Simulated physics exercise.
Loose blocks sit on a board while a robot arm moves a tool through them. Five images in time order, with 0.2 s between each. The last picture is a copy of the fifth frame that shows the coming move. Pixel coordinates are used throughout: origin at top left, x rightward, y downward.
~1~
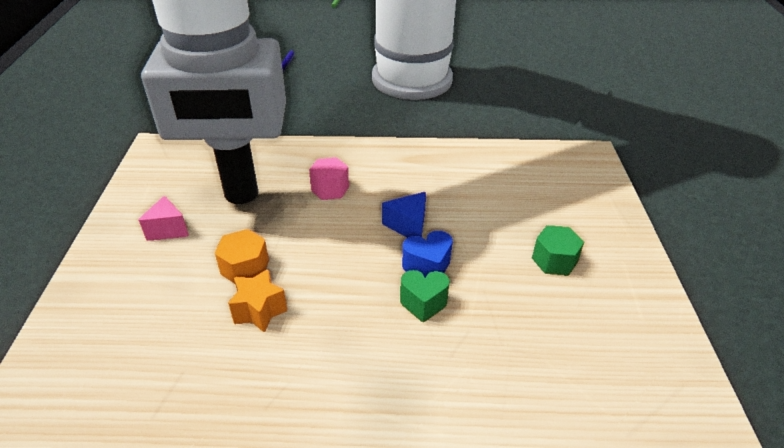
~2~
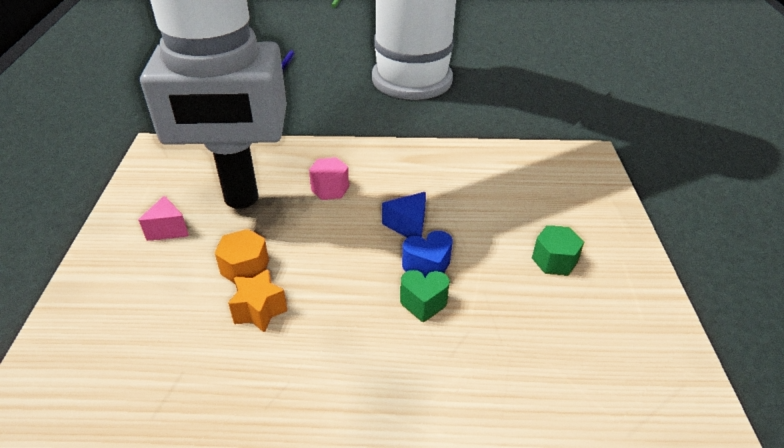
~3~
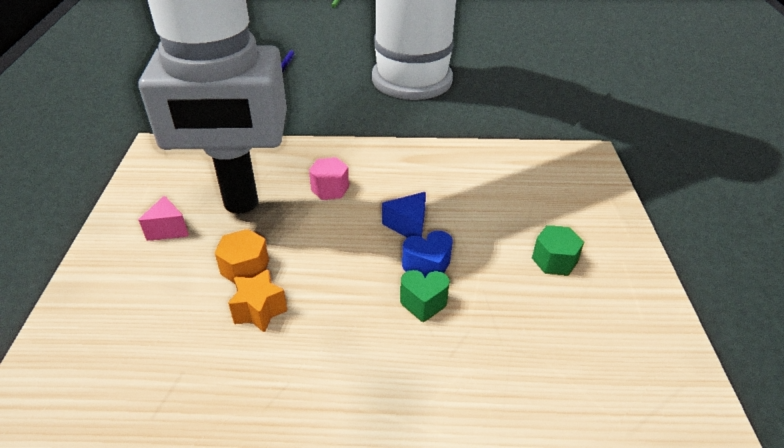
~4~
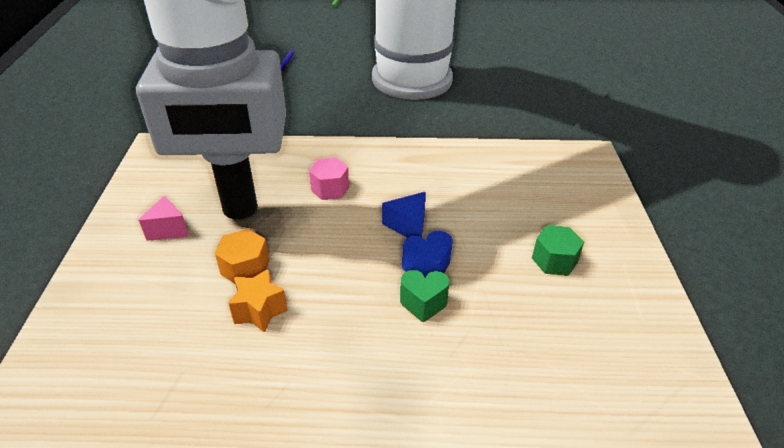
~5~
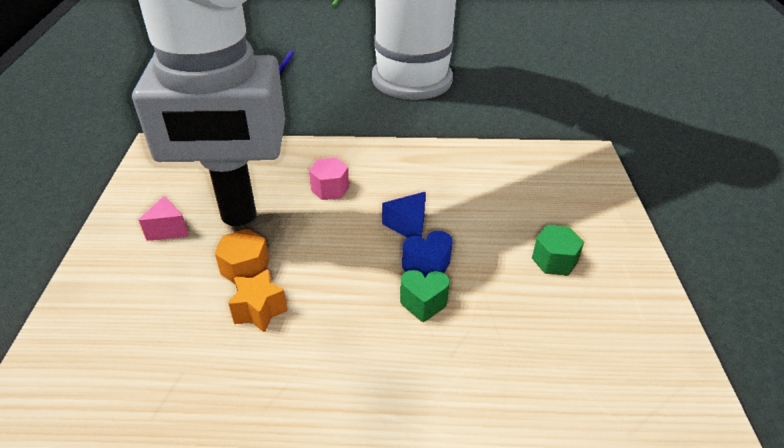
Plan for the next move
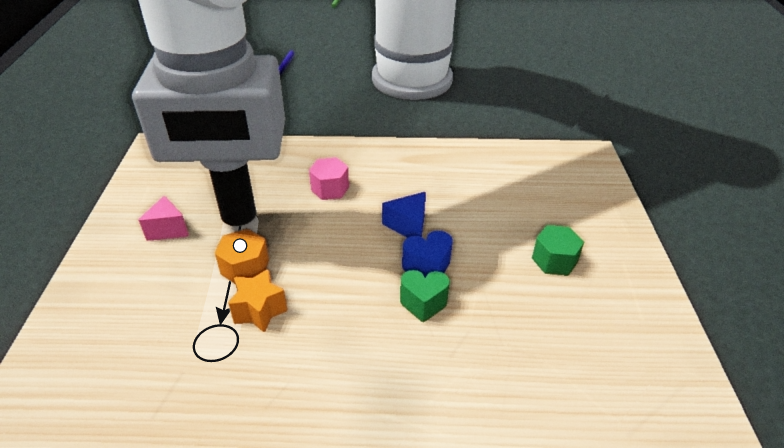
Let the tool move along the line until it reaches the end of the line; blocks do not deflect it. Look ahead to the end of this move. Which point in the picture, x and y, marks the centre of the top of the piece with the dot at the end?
Expect it around (247, 345).
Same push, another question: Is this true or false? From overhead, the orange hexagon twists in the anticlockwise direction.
True
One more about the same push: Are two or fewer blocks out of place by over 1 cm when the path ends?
Answer: Yes.
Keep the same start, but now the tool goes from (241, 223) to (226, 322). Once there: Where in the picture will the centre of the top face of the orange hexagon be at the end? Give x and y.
About (247, 330).
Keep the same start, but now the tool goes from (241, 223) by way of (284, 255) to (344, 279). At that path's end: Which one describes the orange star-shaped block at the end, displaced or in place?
The orange star-shaped block is left alone.
The line goes from (241, 223) directly to (216, 343); the dot is on the orange hexagon.
On the path given first. One third of the way, tool (233, 250); orange hexagon (241, 265); orange star-shaped block (256, 295).
Two thirds of the way, tool (224, 290); orange hexagon (242, 306), turned 30° anticlockwise; orange star-shaped block (275, 332), turned 30° anticlockwise.
At the end, tool (213, 334); pink triangular piece unmoved; orange hexagon (247, 345), turned 65° anticlockwise; orange star-shaped block (297, 351), turned 65° anticlockwise.
